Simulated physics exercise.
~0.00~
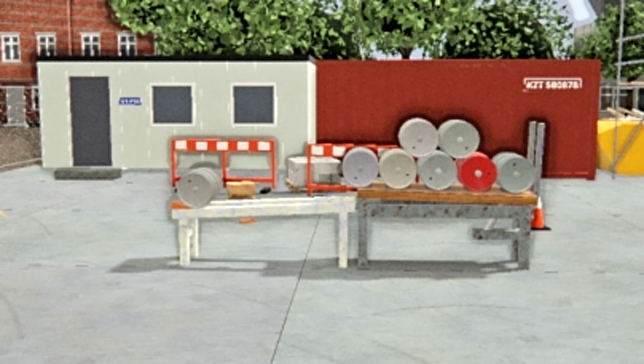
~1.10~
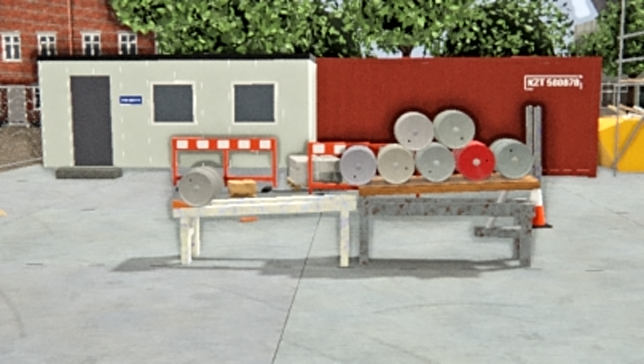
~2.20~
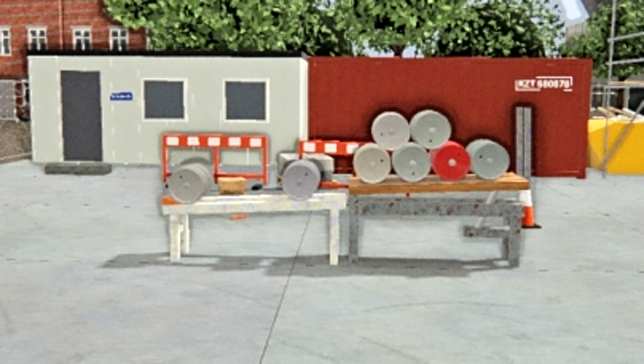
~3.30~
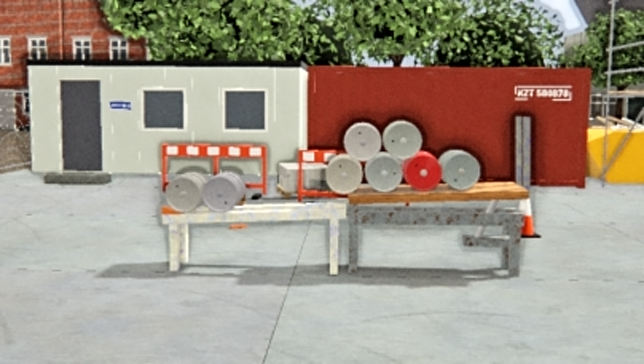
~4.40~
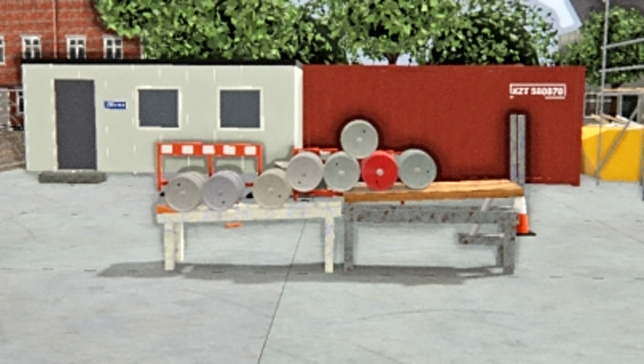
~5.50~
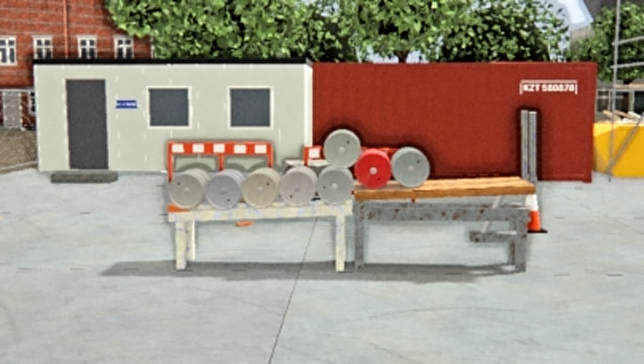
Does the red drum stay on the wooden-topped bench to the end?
Yes, the red drum ends up still on the wooden-topped bench, near its left end and just short of the whitish bench.
